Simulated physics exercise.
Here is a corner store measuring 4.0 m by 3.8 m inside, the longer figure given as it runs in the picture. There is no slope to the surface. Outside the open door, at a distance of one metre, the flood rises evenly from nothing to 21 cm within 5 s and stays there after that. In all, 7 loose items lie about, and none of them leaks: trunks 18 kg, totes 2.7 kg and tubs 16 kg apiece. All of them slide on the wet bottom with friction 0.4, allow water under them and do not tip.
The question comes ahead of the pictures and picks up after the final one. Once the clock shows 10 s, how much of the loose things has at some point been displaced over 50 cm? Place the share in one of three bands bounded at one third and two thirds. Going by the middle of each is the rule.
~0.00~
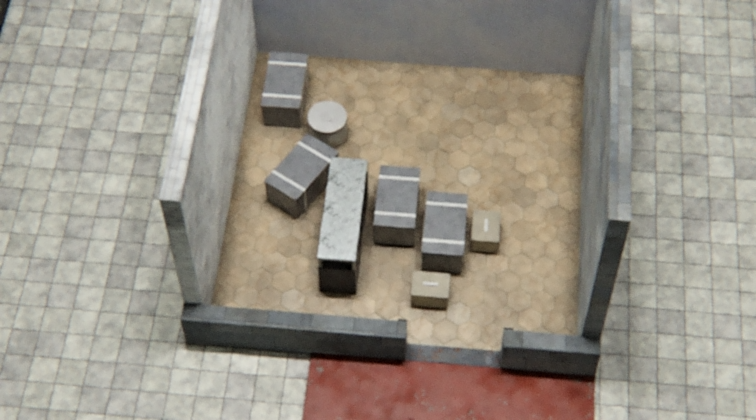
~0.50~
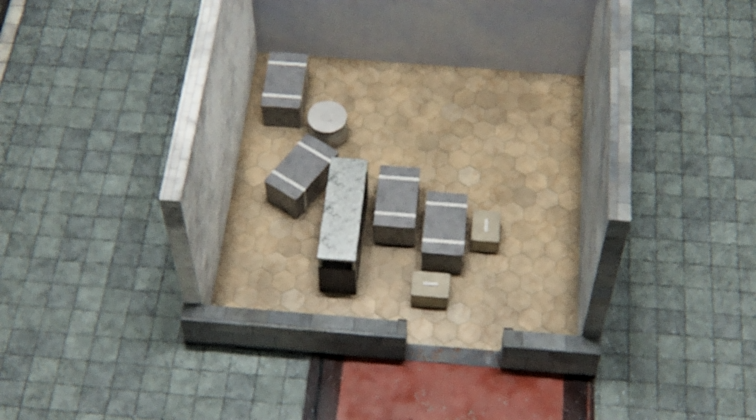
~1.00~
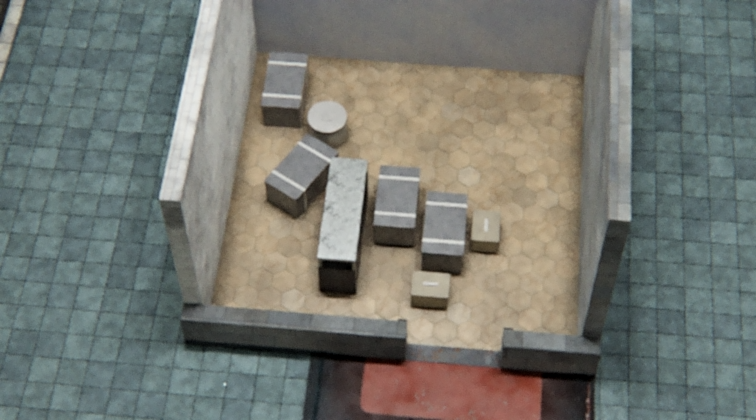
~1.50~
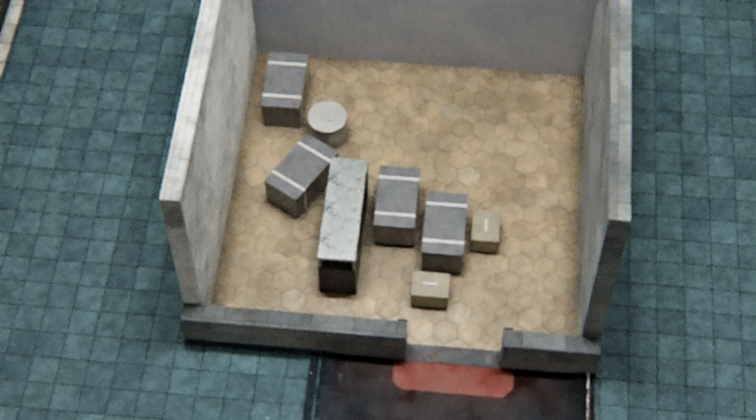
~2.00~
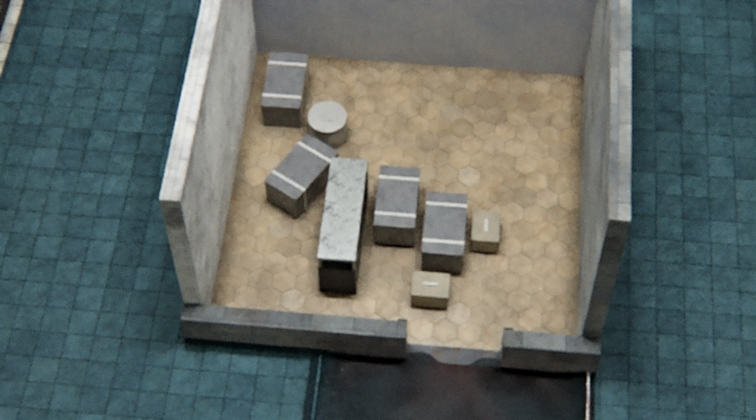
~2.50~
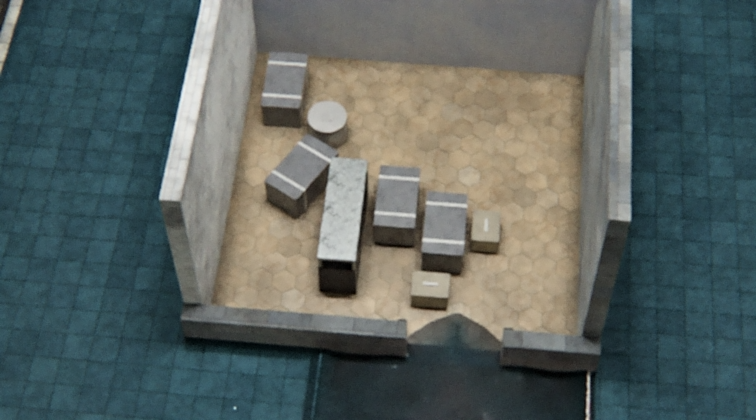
Some of them.
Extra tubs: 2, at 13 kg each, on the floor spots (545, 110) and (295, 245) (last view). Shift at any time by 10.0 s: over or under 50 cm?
First one goes beyond it, second one stays within it.
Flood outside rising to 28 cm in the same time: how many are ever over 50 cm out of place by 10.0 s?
The count would be 5.
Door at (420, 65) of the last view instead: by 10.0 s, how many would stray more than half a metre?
The count would be 4.
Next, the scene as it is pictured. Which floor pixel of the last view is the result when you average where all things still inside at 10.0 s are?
(351, 145).
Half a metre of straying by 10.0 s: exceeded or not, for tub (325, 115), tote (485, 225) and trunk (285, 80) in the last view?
Result, in turn: Stayed within / exceeded / stayed within.
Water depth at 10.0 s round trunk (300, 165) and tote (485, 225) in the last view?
Roughly 2 and 11 cm.
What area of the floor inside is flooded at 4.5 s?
At that time the wet patch spans about 4.0 m2.
After 3.5 s 0 of 7 are over 50 cm from their spots; 0 afloat.
After 4.5 s 2 of 7 are over 50 cm from their spots; 1 afloat.
After 7.0 s 4 of 7 are over 50 cm from their spots; 2 afloat.
After 10.0 s 4 of 7 are over 50 cm from their spots, and 4 have been at some point; 4 afloat.
